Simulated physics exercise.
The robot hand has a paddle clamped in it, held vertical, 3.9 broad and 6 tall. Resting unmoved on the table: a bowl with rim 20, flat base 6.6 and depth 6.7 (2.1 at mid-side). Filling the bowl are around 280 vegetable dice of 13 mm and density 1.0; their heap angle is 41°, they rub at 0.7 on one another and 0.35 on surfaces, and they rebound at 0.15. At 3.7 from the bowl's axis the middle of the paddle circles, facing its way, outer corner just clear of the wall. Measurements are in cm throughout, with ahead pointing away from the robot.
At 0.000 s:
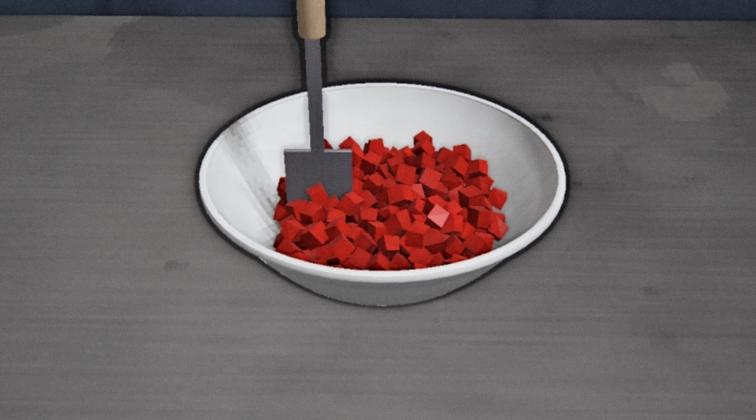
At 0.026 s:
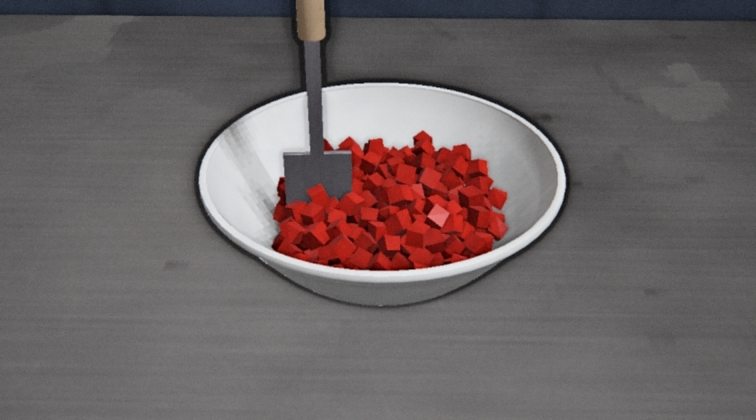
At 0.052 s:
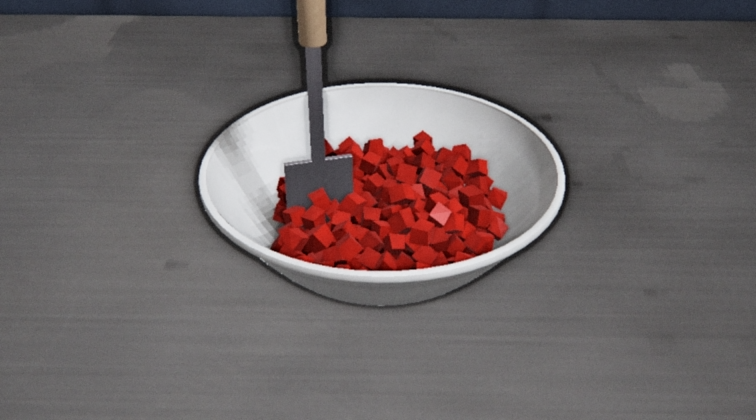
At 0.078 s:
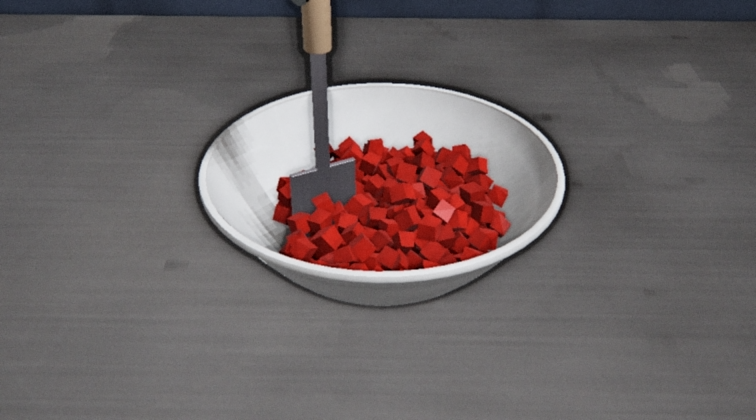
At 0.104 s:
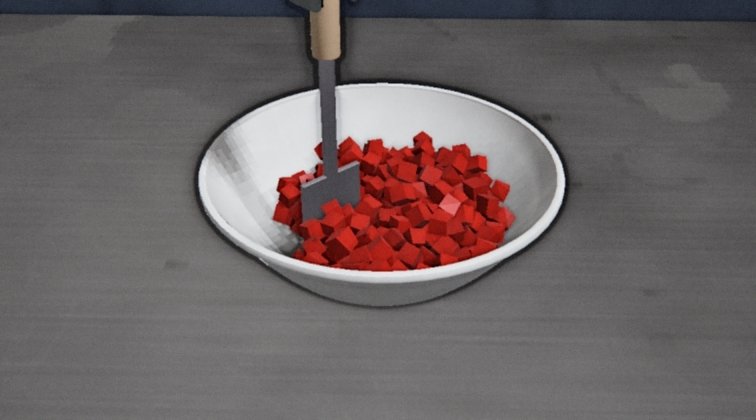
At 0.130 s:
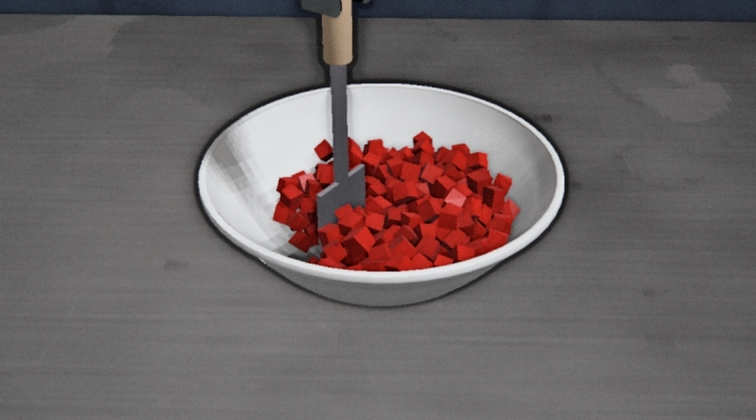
Wooden-handled paddle sinking slightly into a heap of red cubes in a white bowl, then turning and pushing rightward through them.
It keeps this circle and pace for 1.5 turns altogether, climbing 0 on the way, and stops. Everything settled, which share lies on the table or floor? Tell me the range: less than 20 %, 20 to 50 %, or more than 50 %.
It falls in the range less than 20 %.
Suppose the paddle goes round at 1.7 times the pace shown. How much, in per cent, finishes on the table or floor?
It would come to around 30 percent.
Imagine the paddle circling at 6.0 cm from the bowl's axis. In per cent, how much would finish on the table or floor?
Then some 25 percent.
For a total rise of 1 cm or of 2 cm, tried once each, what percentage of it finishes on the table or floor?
Near 15 in a hundred, then 10 in a hundred.
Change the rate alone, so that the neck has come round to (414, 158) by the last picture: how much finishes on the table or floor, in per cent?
About 45 %.
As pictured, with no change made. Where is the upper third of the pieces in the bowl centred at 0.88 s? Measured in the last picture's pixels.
Estimated centre: (415, 238).
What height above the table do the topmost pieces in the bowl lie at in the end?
I'd say close to 8.5 centimetres.
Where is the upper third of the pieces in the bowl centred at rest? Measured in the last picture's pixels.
Roughly pixel (457, 160).
By 0.51 s, 245° round, highest piece 9 above the table; 274 in the bowl, 6 on the table or floor, 2 in flight or on the tool.
By 0.88 s, 75° round, highest piece 9 above the table; 264 in the bowl, 13 on the table or floor, 5 in flight or on the tool.
By 1.27 s, 180° round, highest piece 8 above the table; 244 in the bowl, 38 on the table or floor.
By 1.97 s, 180° round, highest piece 8 above the table; 244 in the bowl, 38 on the table or floor.
Final count, 244 in the bowl, 38 on the table or floor. That is 13 % on the table or floor.
